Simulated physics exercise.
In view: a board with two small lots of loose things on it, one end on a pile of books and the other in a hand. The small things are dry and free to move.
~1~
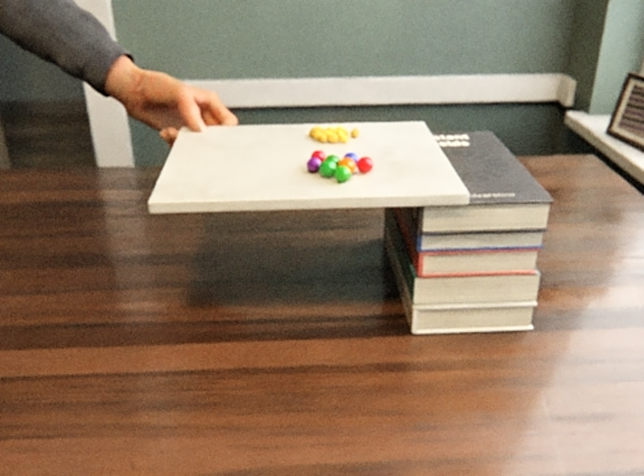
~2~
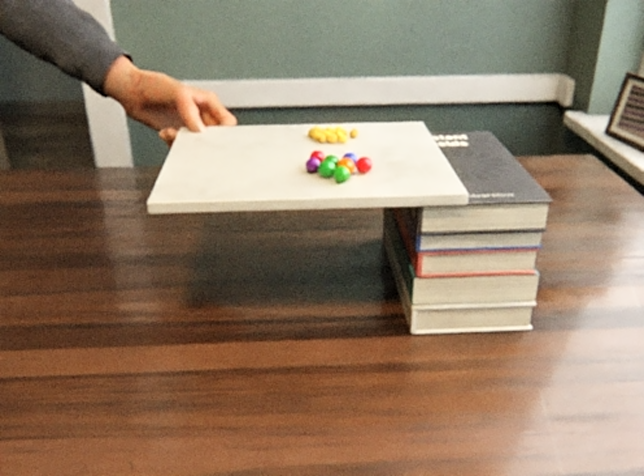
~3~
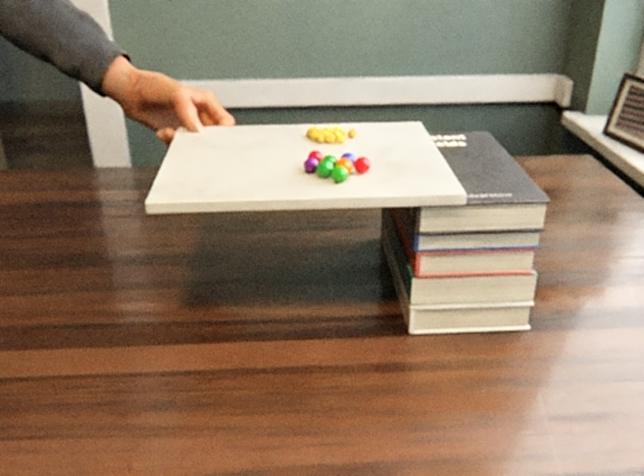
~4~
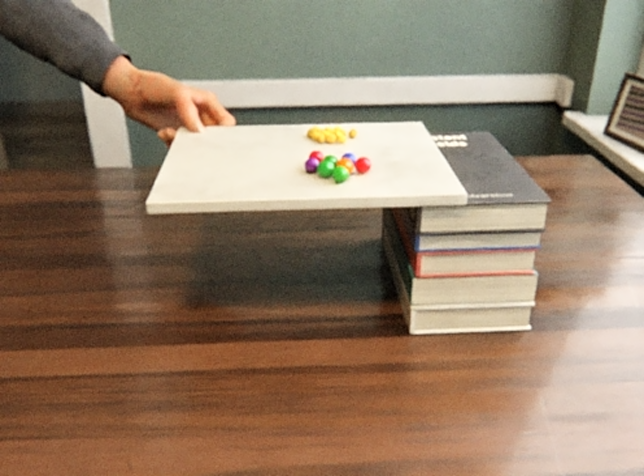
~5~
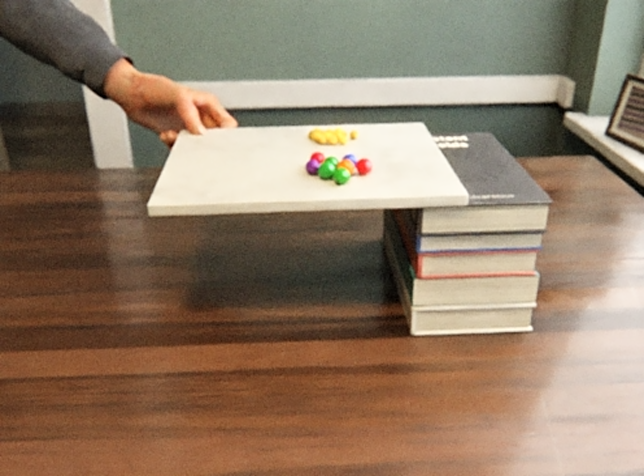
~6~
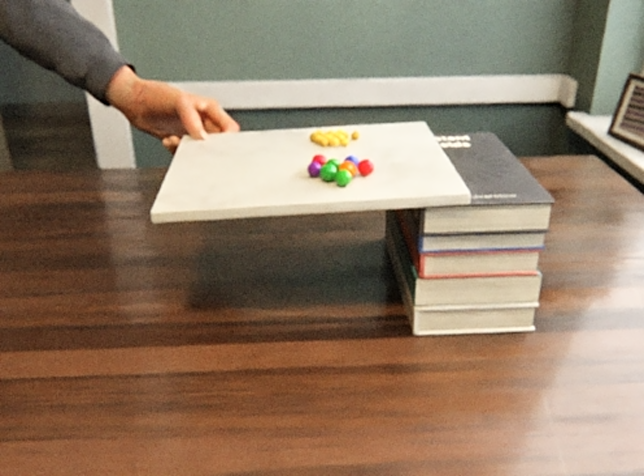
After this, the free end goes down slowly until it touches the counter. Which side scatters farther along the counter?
It is the near lot.
Then, 0.59 s later than the last frame, board sloping at 15°; near lot every one still on the board; far lot every one still on the board.
Then, 1.22 s later than the last frame, board sloping at 30°; near lot mostly up to a board's length out; far lot every one still on the board.
Then, 1.96 s later than the last frame, board resting at 36°; near lot mostly more than two board lengths out, about a tenth gone off the counter; far lot mostly less than half a board's length out.
When it is over, board resting at 36°; near lot mostly more than two board lengths out, roughly half gone off the counter; far lot mostly less than half a board's length out; the near lot has gone farther.
